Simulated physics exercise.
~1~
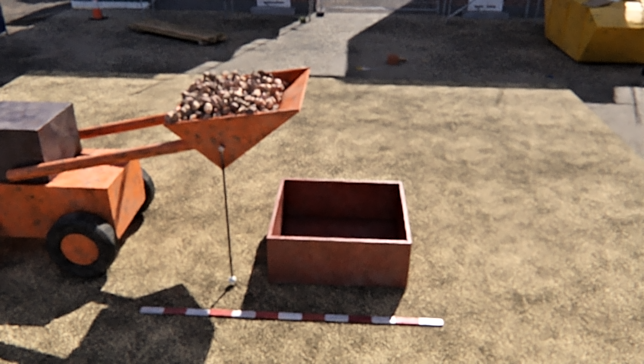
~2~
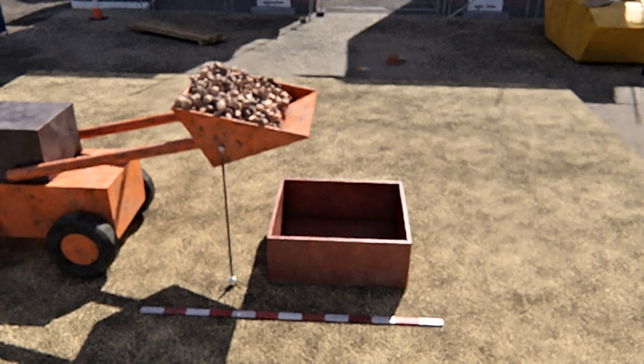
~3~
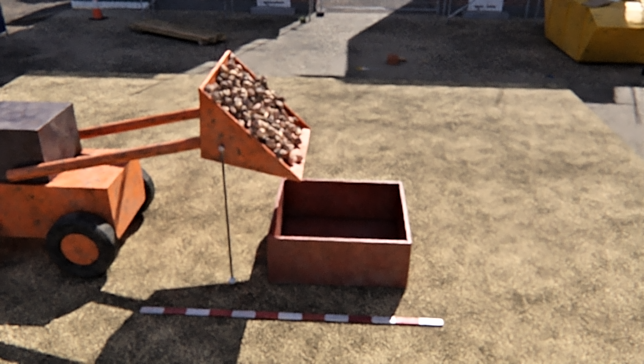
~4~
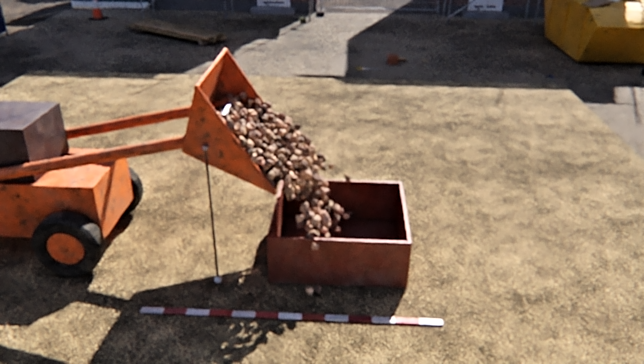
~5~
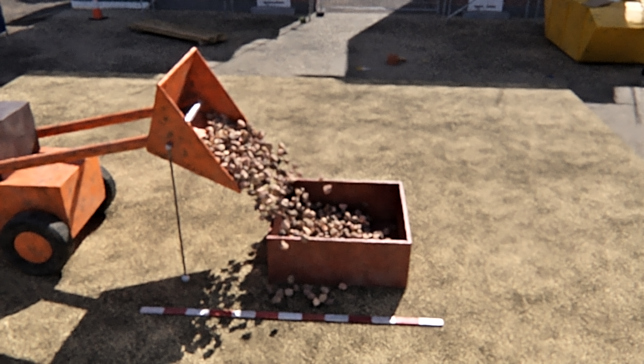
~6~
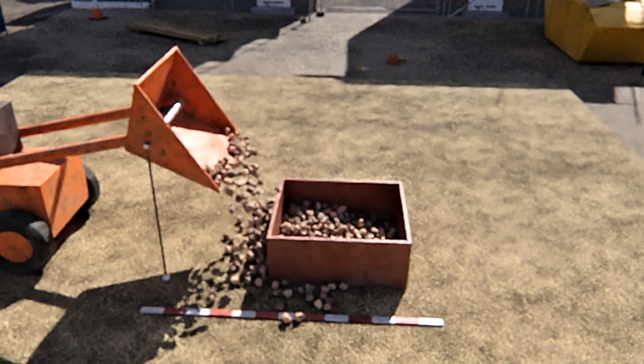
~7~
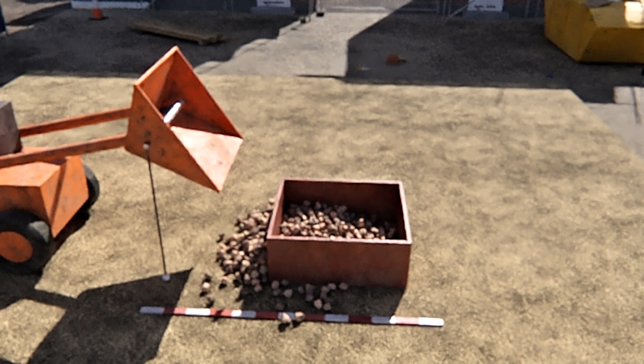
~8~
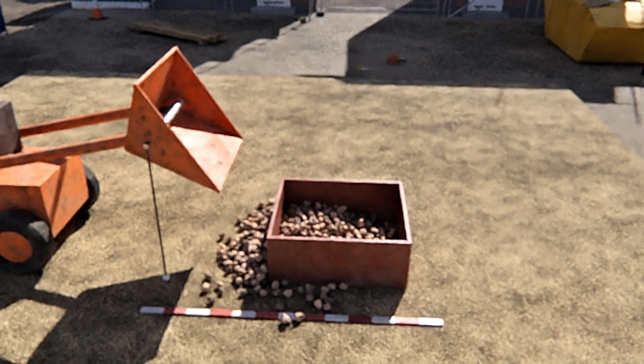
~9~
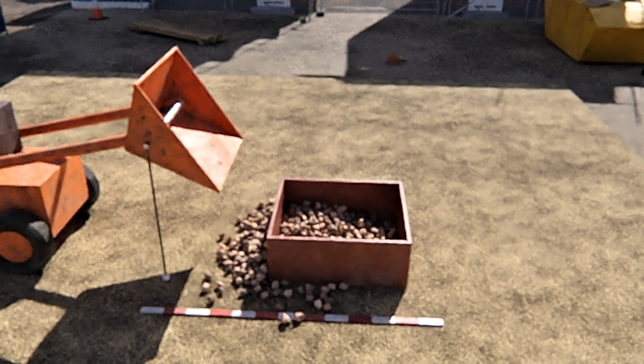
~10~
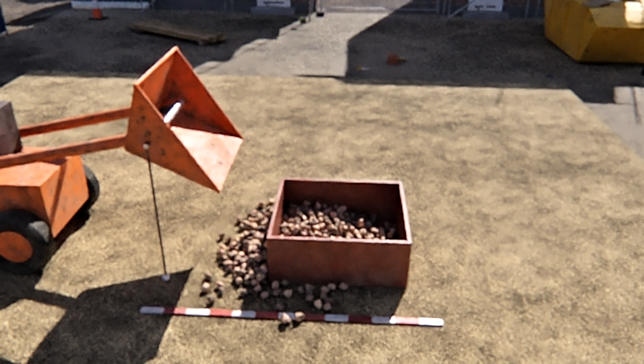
An orange loader tipped its bucket of brown stones toward a reddish open bin, then backed away to the left while they were still pouring, so most landed inside but a good many spilled and lay heaped on the ground by its left side.
